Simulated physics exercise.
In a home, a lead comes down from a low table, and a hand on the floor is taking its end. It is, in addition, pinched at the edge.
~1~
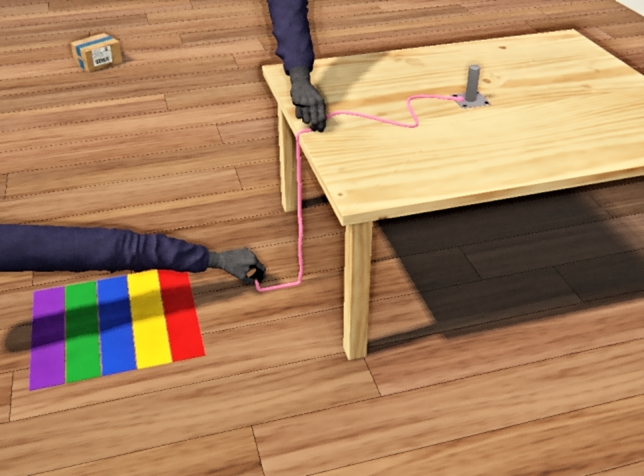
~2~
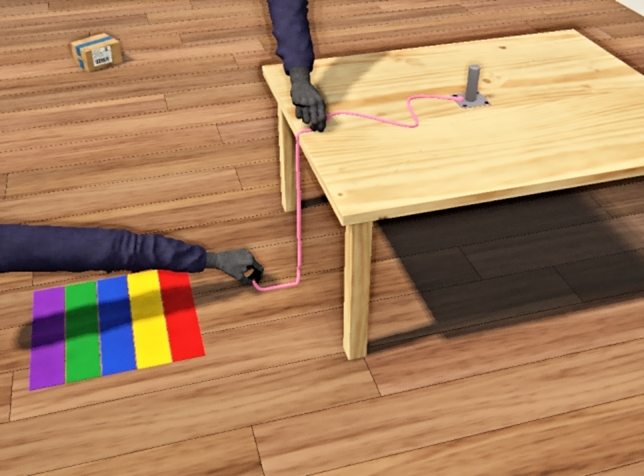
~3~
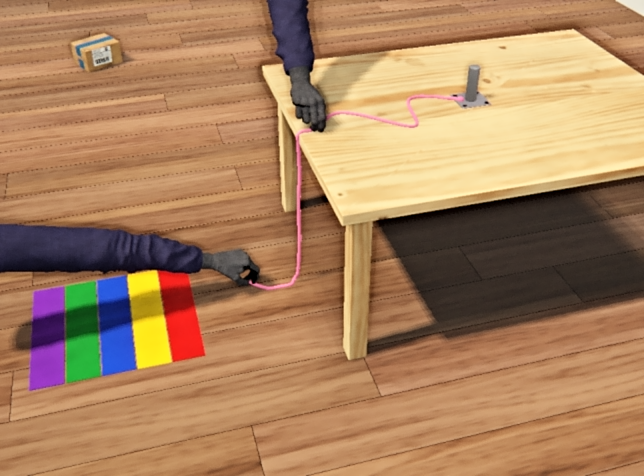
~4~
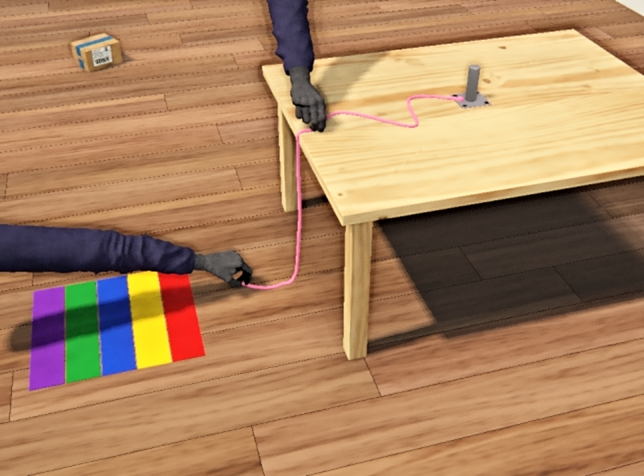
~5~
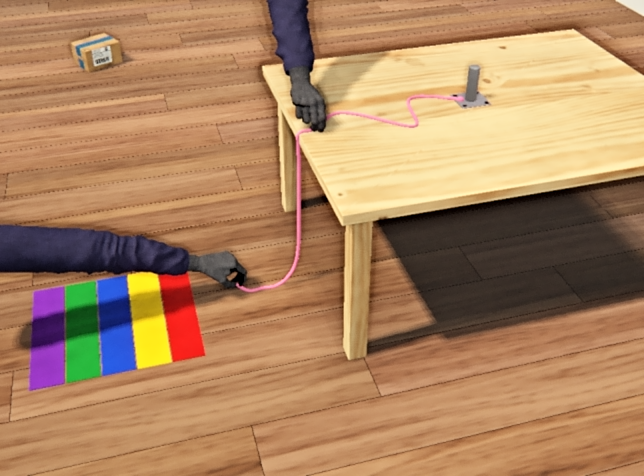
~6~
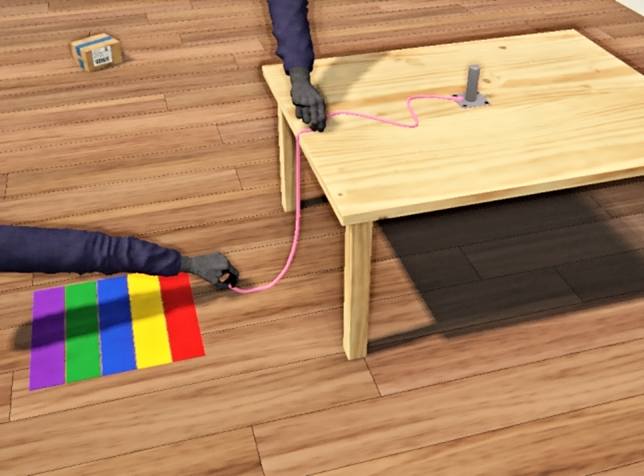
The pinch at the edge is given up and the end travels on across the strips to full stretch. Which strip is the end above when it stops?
The purple one.
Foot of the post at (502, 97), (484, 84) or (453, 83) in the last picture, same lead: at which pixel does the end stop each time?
Try by try: (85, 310), (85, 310) and (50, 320).
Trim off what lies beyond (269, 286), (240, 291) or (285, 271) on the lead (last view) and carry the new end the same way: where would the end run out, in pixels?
Cut 1: About (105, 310). Cut 2: About (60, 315). Cut 3: About (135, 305).
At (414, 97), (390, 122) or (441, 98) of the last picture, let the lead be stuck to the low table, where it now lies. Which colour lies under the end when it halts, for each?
Purple; blue; purple.
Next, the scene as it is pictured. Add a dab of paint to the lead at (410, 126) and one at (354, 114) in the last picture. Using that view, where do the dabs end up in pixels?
The first one ends up at (353, 121) and the second one at (296, 135).
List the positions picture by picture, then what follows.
The first frame shows end (256, 281); red (186, 340); yellow (152, 347); blue (118, 354); green (83, 360); purple (47, 367).
The second frame shows end (254, 281); lead through (429, 97) (417, 124) (345, 113) (298, 145) (299, 211) (299, 268).
The third frame shows end (250, 282).
The fourth frame shows end (243, 283); lead through (429, 97) (417, 124) (345, 113) (298, 145) (300, 211) (297, 270).
The fifth frame shows end (237, 284).
The sixth frame shows end (230, 286); lead through (429, 97) (417, 124) (345, 113) (298, 145) (298, 211) (284, 272).
Early on, end near (103, 309); over blue.
Midway, end near (66, 316); over green.
At the end of the slack, end near (43, 320); over purple. The end stops over the purple strip.
